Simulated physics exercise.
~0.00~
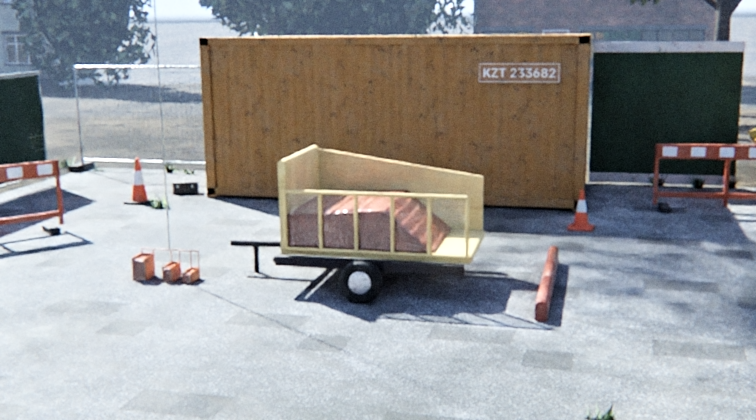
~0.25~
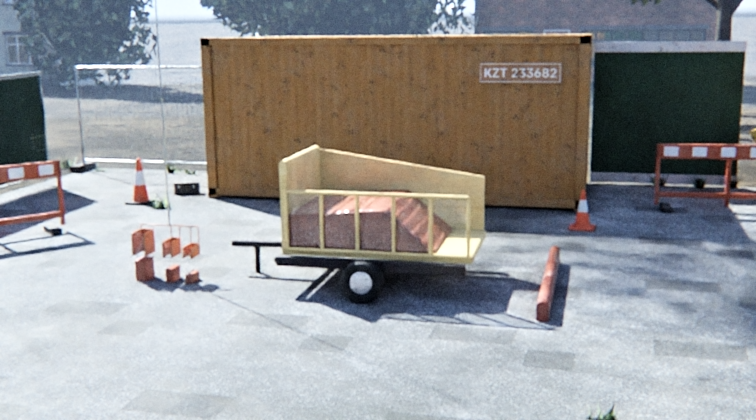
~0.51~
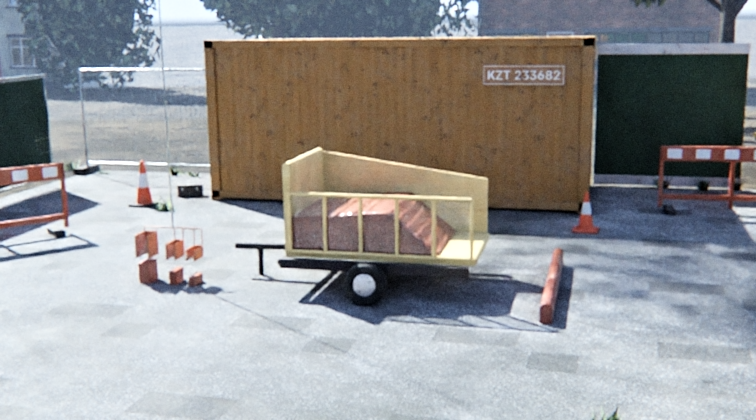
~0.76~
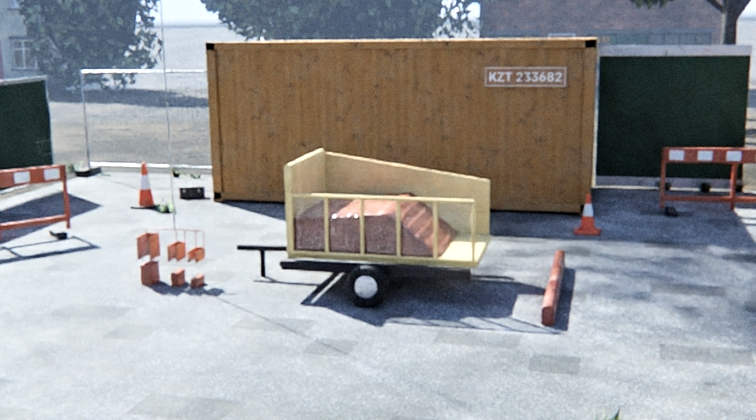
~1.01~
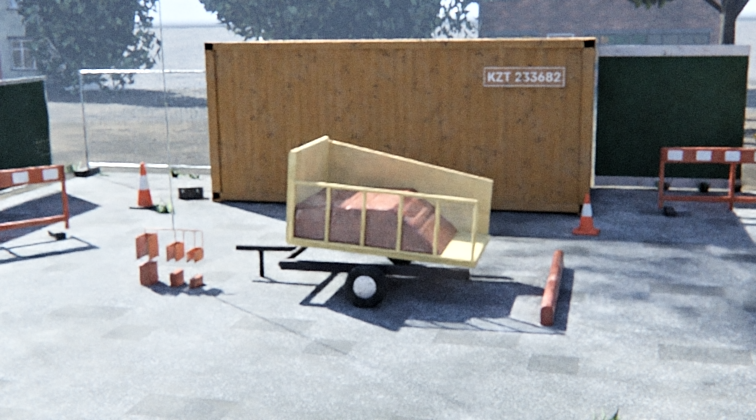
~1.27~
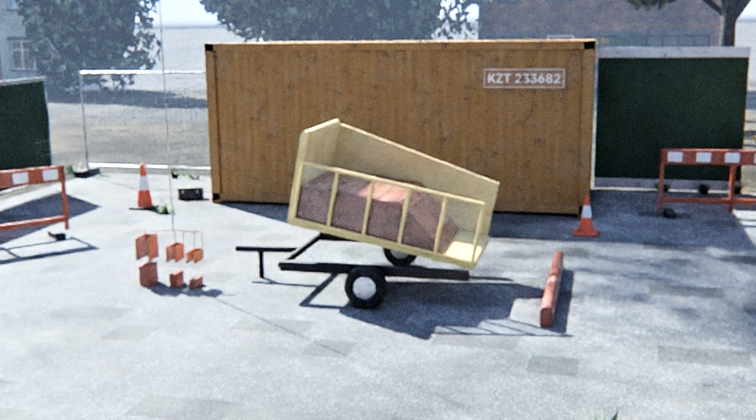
On a paved yard, a parked trailer's bed of red clay tilts up at the left.
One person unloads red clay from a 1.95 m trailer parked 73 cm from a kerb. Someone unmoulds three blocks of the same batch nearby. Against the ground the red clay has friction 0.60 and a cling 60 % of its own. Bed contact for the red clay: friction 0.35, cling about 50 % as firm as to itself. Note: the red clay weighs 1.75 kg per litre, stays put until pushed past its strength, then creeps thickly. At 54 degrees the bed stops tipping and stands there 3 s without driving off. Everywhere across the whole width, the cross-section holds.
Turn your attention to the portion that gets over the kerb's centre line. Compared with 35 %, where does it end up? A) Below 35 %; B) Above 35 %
The answer is B.
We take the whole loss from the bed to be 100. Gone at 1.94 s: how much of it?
0 %.
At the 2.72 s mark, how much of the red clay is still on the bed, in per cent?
I'd say close to 40 in a hundred.
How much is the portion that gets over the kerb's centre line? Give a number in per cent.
Close to 40 in a hundred.
After 1.94 s, the tilt is 29 degrees, all is on the bed and 0 % past the kerb's middle.
After 2.72 s, the tilt is 50 degrees, 41 % is on the bed and 3 % past the kerb's middle.
After 3.51 s, the tilt is 54 degrees, none is on the bed and 41 % past the kerb's middle.
After 4.30 s, the tilt is 54 degrees, none is on the bed and 41 % past the kerb's middle.
After 6.00 s, at the end, the tilt is 54 degrees, none is on the bed and 41 % past the kerb's middle.
